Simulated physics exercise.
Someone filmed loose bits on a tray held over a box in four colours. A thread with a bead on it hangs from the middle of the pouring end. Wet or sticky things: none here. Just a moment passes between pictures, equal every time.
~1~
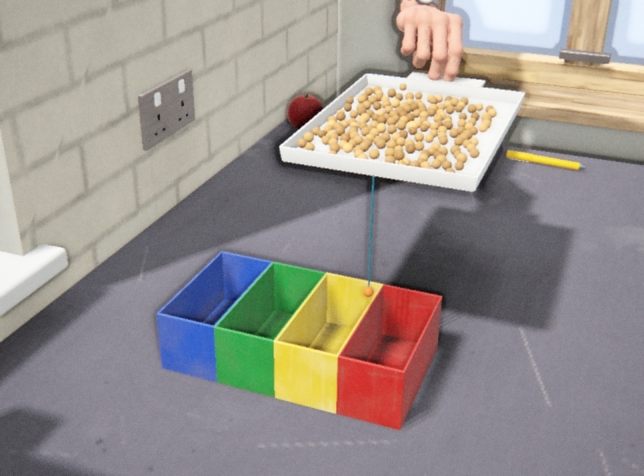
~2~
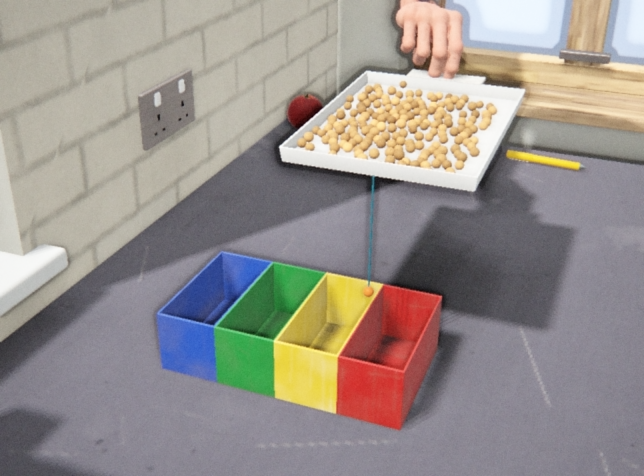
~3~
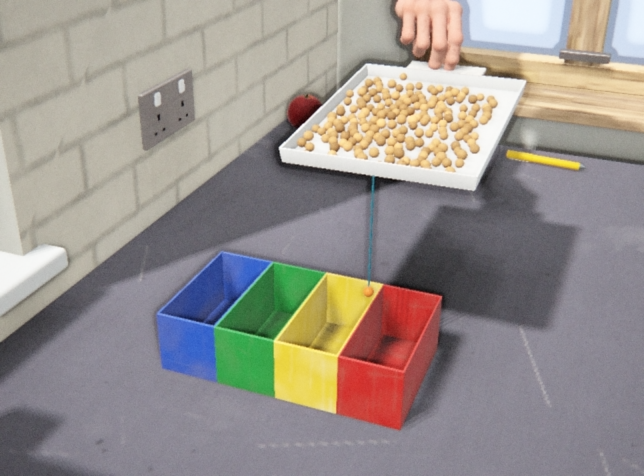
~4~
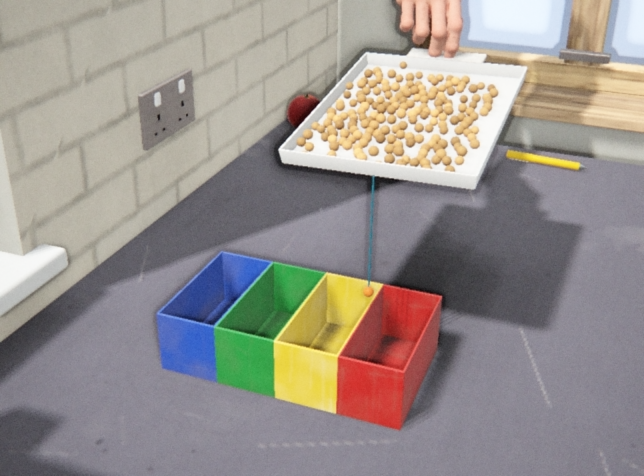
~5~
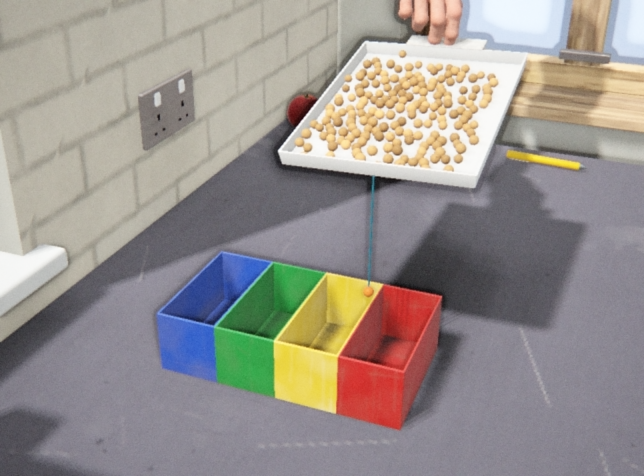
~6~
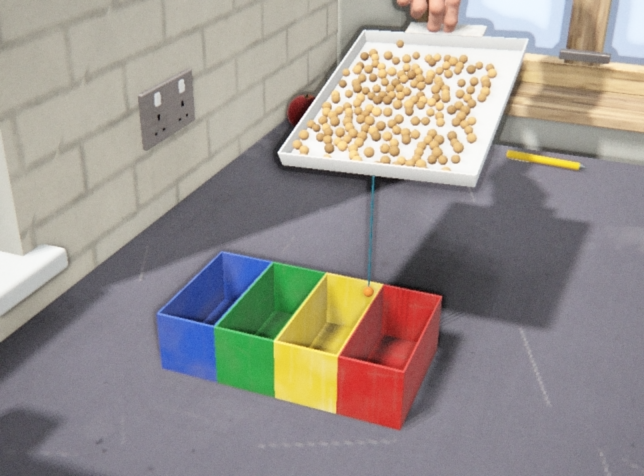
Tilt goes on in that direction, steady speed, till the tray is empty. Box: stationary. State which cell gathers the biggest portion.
It is the green cell.
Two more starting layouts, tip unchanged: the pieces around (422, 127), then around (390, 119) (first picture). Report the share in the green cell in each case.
It comes to about 50 per cent the first time and about 40 per cent the second.
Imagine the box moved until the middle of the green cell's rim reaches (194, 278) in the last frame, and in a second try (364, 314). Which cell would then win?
The red one first, the blue cell second.
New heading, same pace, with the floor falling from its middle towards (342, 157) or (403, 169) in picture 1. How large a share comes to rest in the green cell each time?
The first try would leave around 70 per cent there, the second around 0 per cent.
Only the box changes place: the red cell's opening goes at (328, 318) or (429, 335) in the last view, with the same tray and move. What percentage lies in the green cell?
About 0% on the first try and 40% on the second.
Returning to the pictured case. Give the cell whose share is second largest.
Second position is held by that yellow cell.
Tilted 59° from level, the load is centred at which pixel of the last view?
Somewhere near pixel (357, 120).
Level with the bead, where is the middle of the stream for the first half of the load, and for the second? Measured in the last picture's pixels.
Roughly at (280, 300) first, and then at (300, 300).
Soon, tray tipped steeply; nearly all on the tray; a stray few in the green cell; a stray few falling or outside the box.
A while on, tray tipped right over; a small part on the tray; about a quarter in the green cell; about a quarter in the yellow cell; a small part in the red cell; a stray few in the blue cell; about a quarter falling or outside the box.
Towards the end, tray tipped past a quarter turn; about half in the green cell; about a quarter in the yellow cell; about a quarter in the red cell; a stray few in the blue cell; a small part falling or outside the box.
Finally, tray tipped past a quarter turn; about half in the green cell; about a quarter in the yellow cell; about a quarter in the red cell; a stray few in the blue cell; a small part outside the box.
